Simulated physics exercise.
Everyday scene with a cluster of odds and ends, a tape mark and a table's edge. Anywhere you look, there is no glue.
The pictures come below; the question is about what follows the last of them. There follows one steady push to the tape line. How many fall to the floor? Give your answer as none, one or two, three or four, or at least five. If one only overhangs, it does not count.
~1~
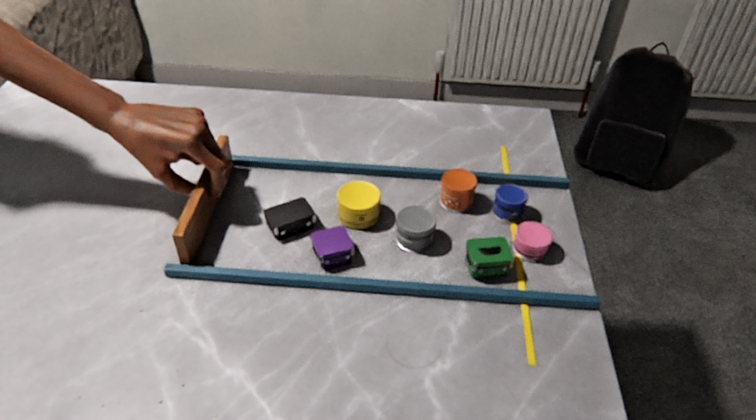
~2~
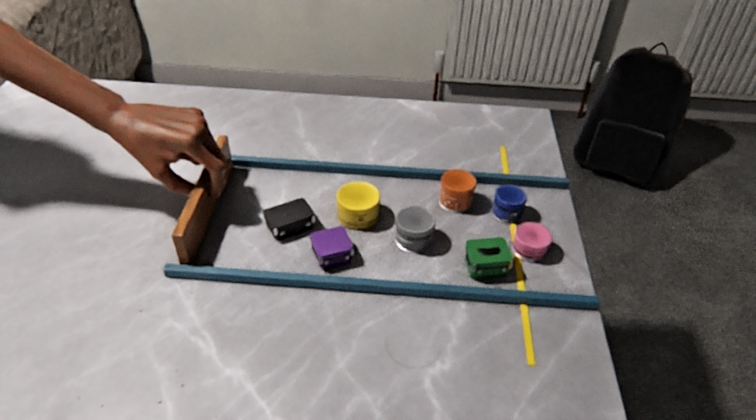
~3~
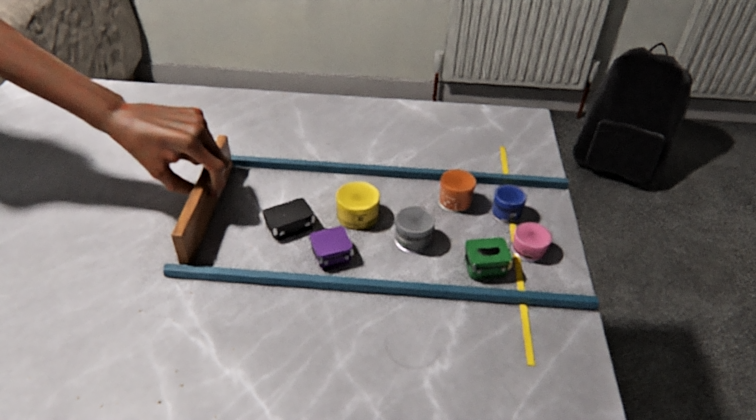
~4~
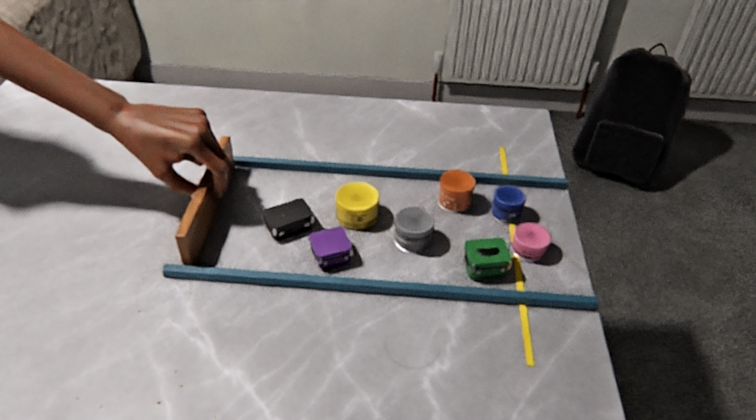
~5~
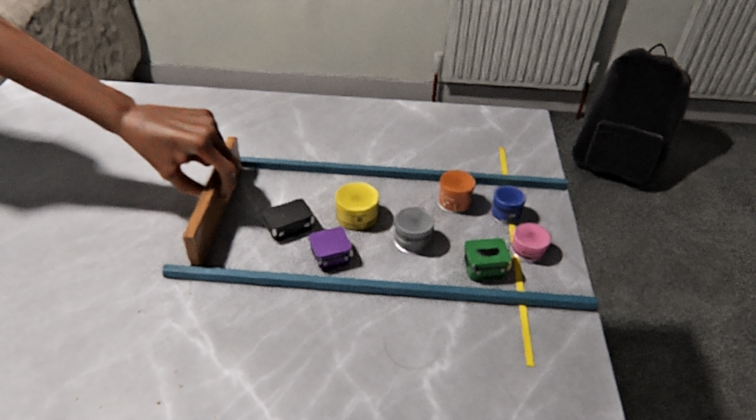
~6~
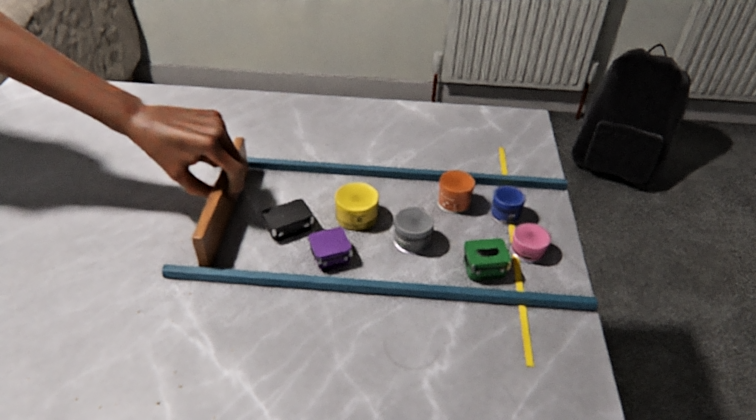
The count is one or two.
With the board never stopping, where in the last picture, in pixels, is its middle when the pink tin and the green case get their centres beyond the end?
The pink tin puts it at (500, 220), the green case at (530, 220).
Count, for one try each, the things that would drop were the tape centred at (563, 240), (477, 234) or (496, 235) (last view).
6, 0, 0.
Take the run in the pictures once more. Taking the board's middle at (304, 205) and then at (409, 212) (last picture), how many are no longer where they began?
At first I count 2, and then 5.
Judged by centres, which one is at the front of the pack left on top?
I'd say the orange tin.
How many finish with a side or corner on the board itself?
Count: 3.
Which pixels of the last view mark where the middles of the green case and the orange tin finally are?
You'll see the green case at (578, 278), with the orange tin at (568, 202).
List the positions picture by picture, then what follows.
The first frame shows pink tin (532, 242); blue pot (510, 204); green case (488, 259); board (207, 197); tape (515, 235).
The second frame shows blue pot (509, 204); purple case (332, 249).
The third frame shows green case (487, 259); yellow tub (358, 206).
The fourth frame shows pink tin (531, 243); black case (288, 220).
The fifth frame shows blue pot (508, 205); grey pot (414, 230).
The sixth frame shows pink tin (530, 243); blue pot (507, 205); green case (486, 260); board (224, 199); tape (513, 236).
A little later, none off yet; pink tin at rest near (530, 243); blue pot at rest near (507, 205); green case at rest near (486, 260).
Next, none off yet; pink tin at rest near (530, 243); blue pot moving near (513, 207); green case at rest near (487, 262).
When it is over, the number that fall off is one or two; down, pink tin.
